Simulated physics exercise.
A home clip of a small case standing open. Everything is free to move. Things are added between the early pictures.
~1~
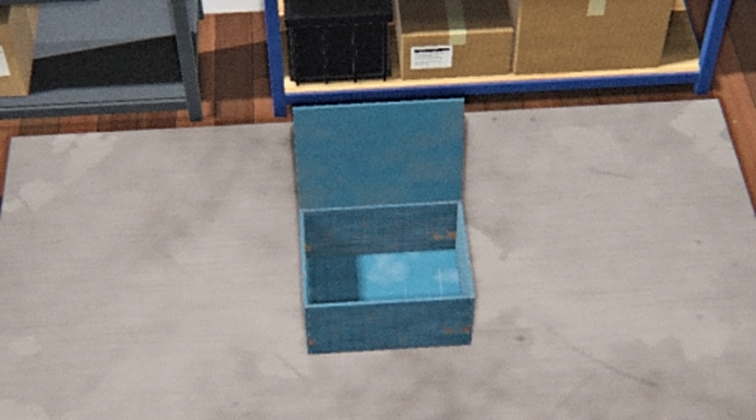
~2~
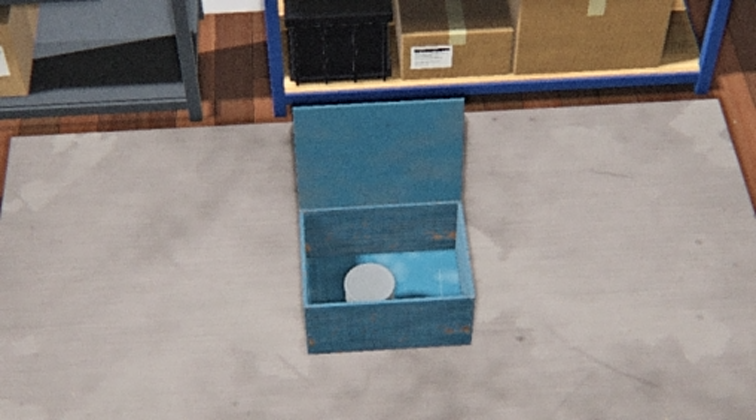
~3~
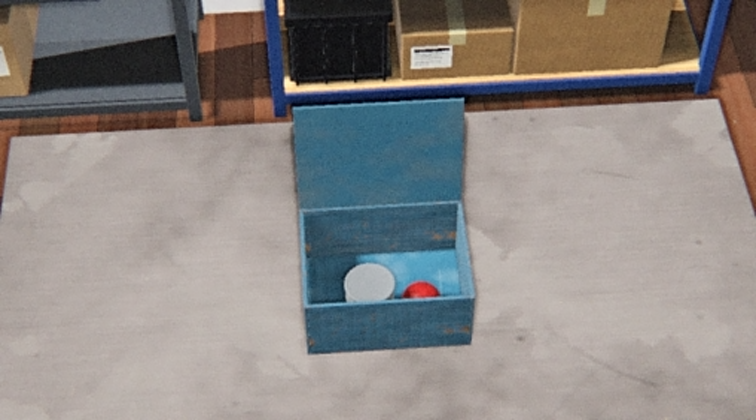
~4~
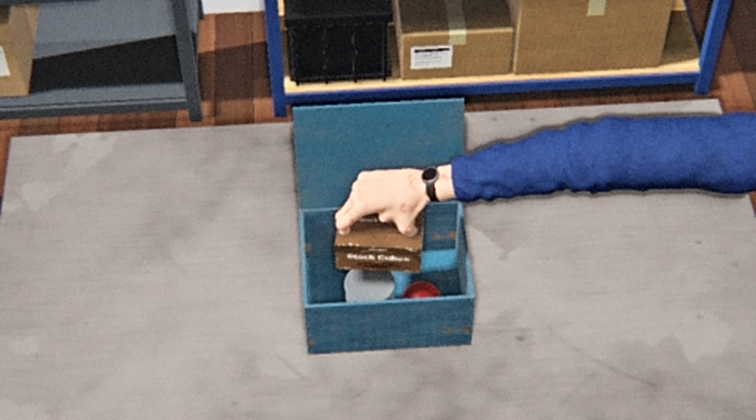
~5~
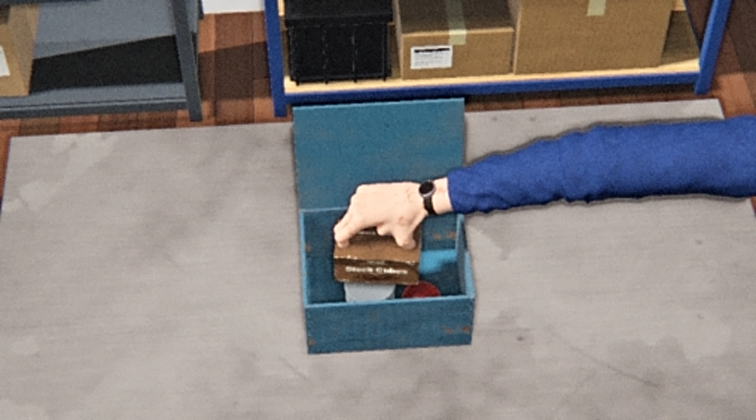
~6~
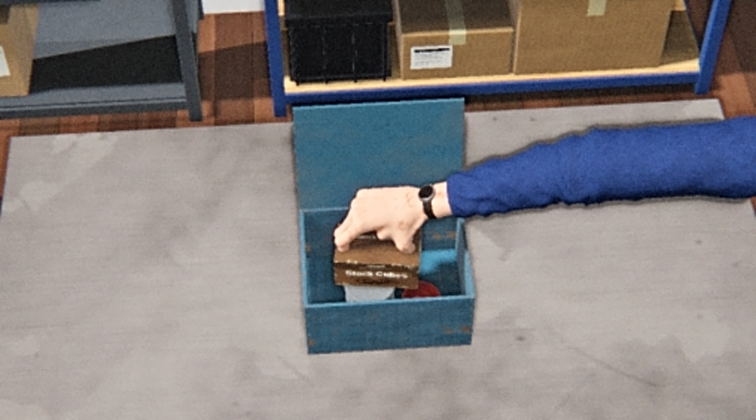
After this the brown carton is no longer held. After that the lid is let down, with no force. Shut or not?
As it turns out, it stays ajar.
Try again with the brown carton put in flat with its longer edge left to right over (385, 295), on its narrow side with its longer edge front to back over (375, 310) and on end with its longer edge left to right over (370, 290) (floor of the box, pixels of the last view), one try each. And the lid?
In the first case it sits on the rim; in the second case it is held up; in the third case it will not close.
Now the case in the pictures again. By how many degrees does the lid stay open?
About 25°.
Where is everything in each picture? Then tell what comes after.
The last thing is not in view yet, in the first frame.
The last thing is not in view yet; grey tin (370, 302), in the second frame.
The last thing is not in view yet; grey tin (370, 302), in the third frame.
On its way; brown carton (380, 240), in the fourth frame.
On its way; brown carton (378, 252), in the fifth frame.
In place under the hand; brown carton (378, 256), in the sixth frame.
Then, 1.50 s after the last picture, lid 62° above the rim.
Then, 2.30 s after the last picture, lid 27° above the rim.
At rest, lid 26° above the rim; left askew, brown carton; the other 2 in place. Seen from the same camera at the end, brown carton near (382, 258).
